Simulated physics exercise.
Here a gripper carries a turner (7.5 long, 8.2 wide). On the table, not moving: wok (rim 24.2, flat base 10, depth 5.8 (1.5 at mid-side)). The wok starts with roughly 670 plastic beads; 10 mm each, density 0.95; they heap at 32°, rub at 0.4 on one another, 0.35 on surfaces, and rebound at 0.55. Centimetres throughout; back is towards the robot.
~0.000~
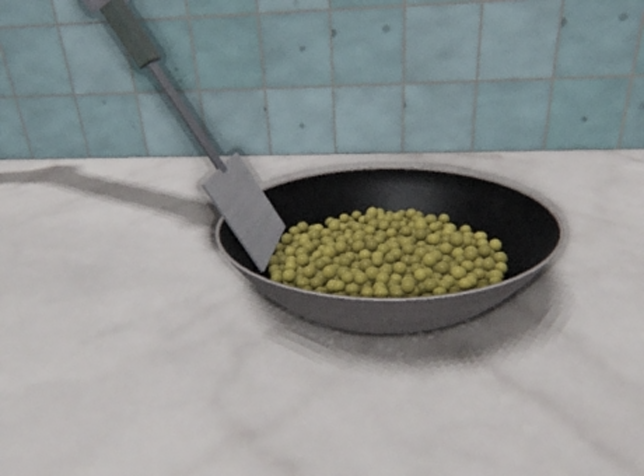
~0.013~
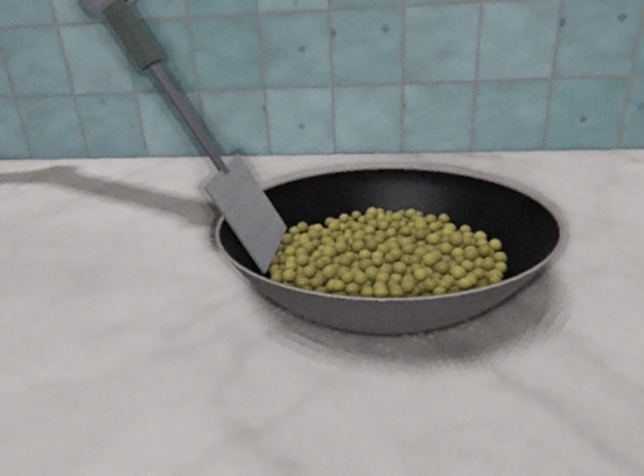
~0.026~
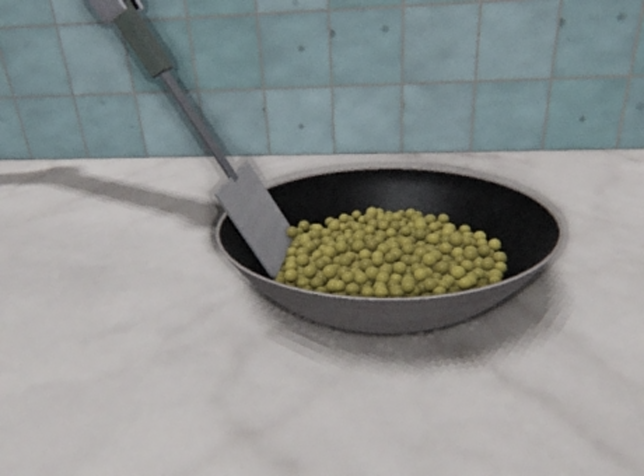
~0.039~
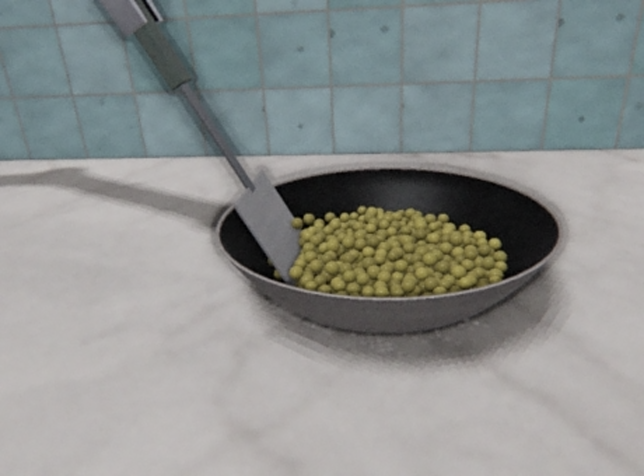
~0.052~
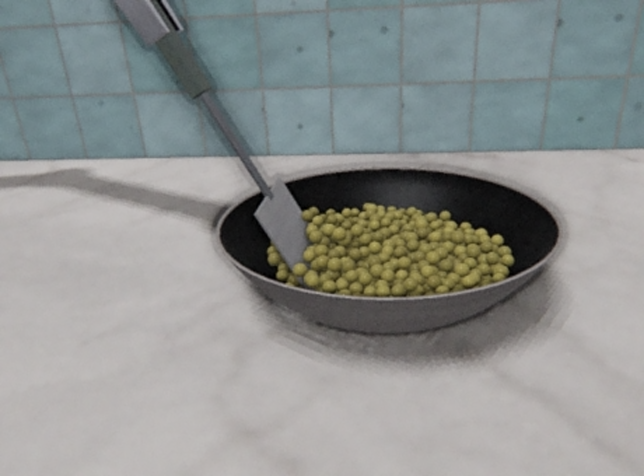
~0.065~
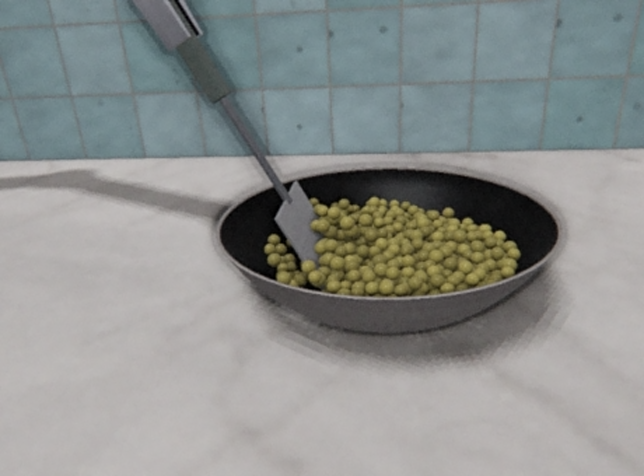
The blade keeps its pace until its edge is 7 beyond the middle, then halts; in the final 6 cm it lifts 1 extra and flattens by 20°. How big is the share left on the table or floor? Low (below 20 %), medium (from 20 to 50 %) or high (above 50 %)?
On the table or floor the share is medium, from 20 to 50 %.
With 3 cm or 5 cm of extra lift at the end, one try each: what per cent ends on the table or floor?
About 30 and 25 per cent.
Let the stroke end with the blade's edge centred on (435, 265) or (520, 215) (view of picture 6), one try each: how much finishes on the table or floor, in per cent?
About 5 and 45 per cent.
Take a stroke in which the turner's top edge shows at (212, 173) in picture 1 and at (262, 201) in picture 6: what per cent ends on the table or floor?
About 20 per cent.
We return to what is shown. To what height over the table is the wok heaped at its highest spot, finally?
Some 6.0 cm.
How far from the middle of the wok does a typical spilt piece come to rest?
About 24 cm.
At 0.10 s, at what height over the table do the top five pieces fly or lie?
Roughly 8 cm.
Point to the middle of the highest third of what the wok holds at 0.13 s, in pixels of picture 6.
Around (447, 230).
After 0.10 s, sloping 62°, highest piece 10 above the table; 669 in the wok, 1 on the blade or in flight.
After 0.13 s, sloping 55°, highest piece 13 above the table; 665 in the wok, 5 on the blade or in flight.
After 0.34 s, sloping 42°, highest piece 23 above the table; 461 in the wok, 86 on the table or floor, 123 on the blade or in flight.
After 1.39 s, sloping 42°, highest piece 6 above the table; 459 in the wok, 211 on the table or floor.
In the end, 459 in the wok, 211 on the table or floor. That is 31 % on the table or floor.
